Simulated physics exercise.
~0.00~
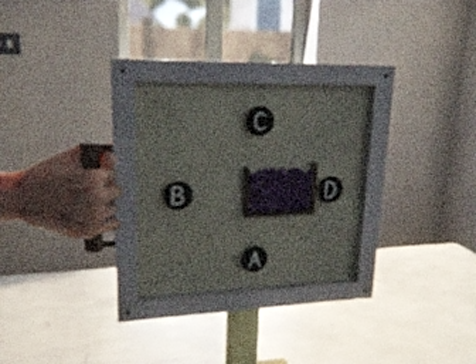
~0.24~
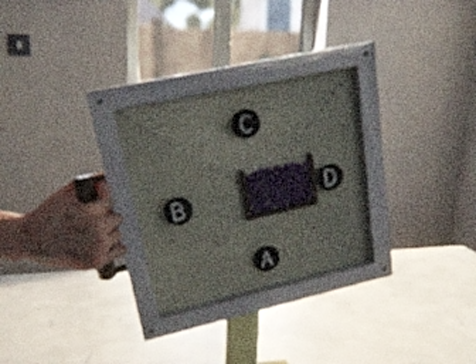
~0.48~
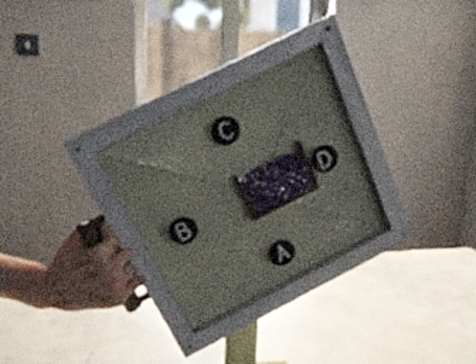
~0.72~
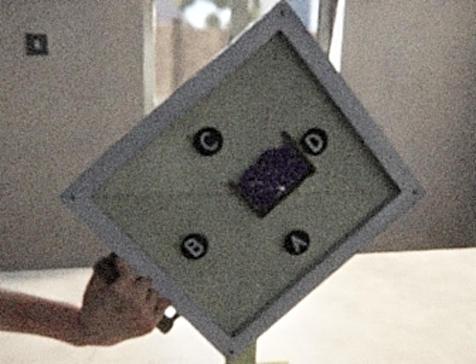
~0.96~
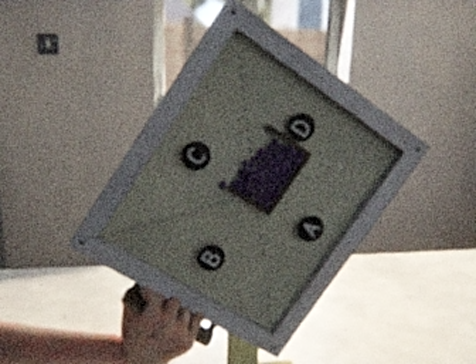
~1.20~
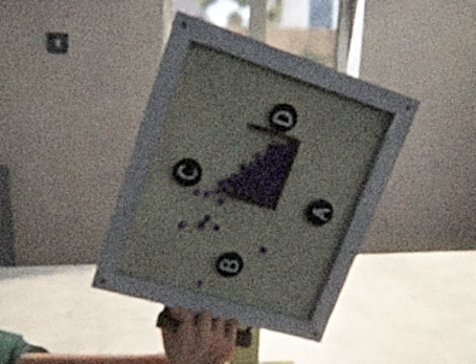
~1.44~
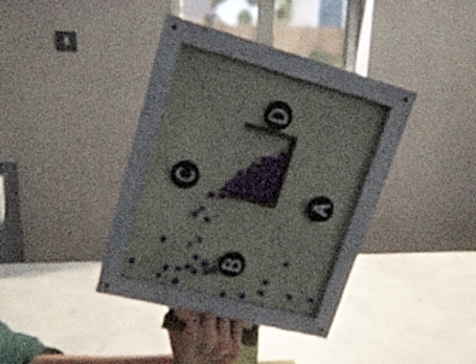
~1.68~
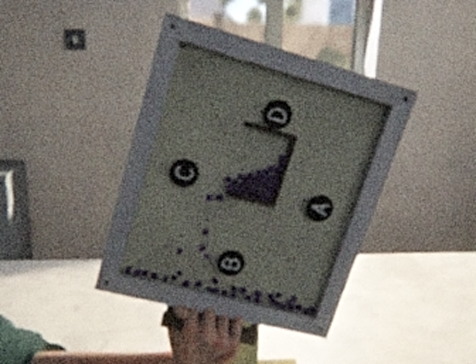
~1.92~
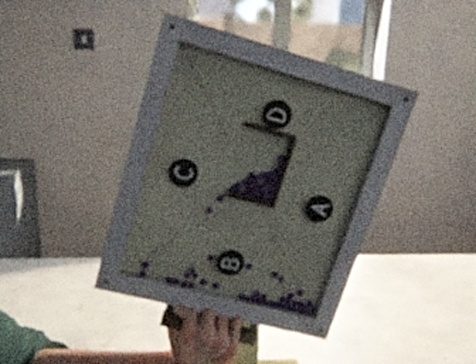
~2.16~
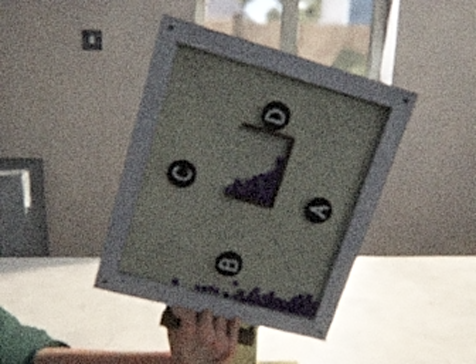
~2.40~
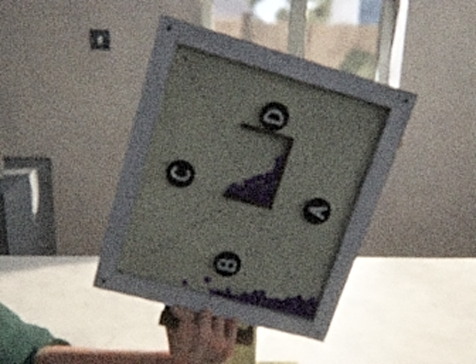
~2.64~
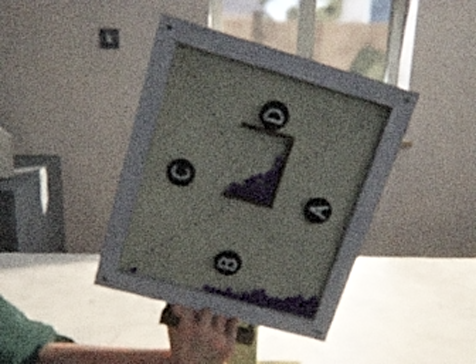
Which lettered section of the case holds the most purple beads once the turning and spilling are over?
The B section holds the most, with the spilled beads lying along the bottom edge of the tilted case.
A hand turned a framed, clear-faced case anticlockwise almost onto its side, and purple beads spilled from the small holder inside past the letter B. They gathered along the bottom edge, mostly towards the right, while some stayed in the holder.
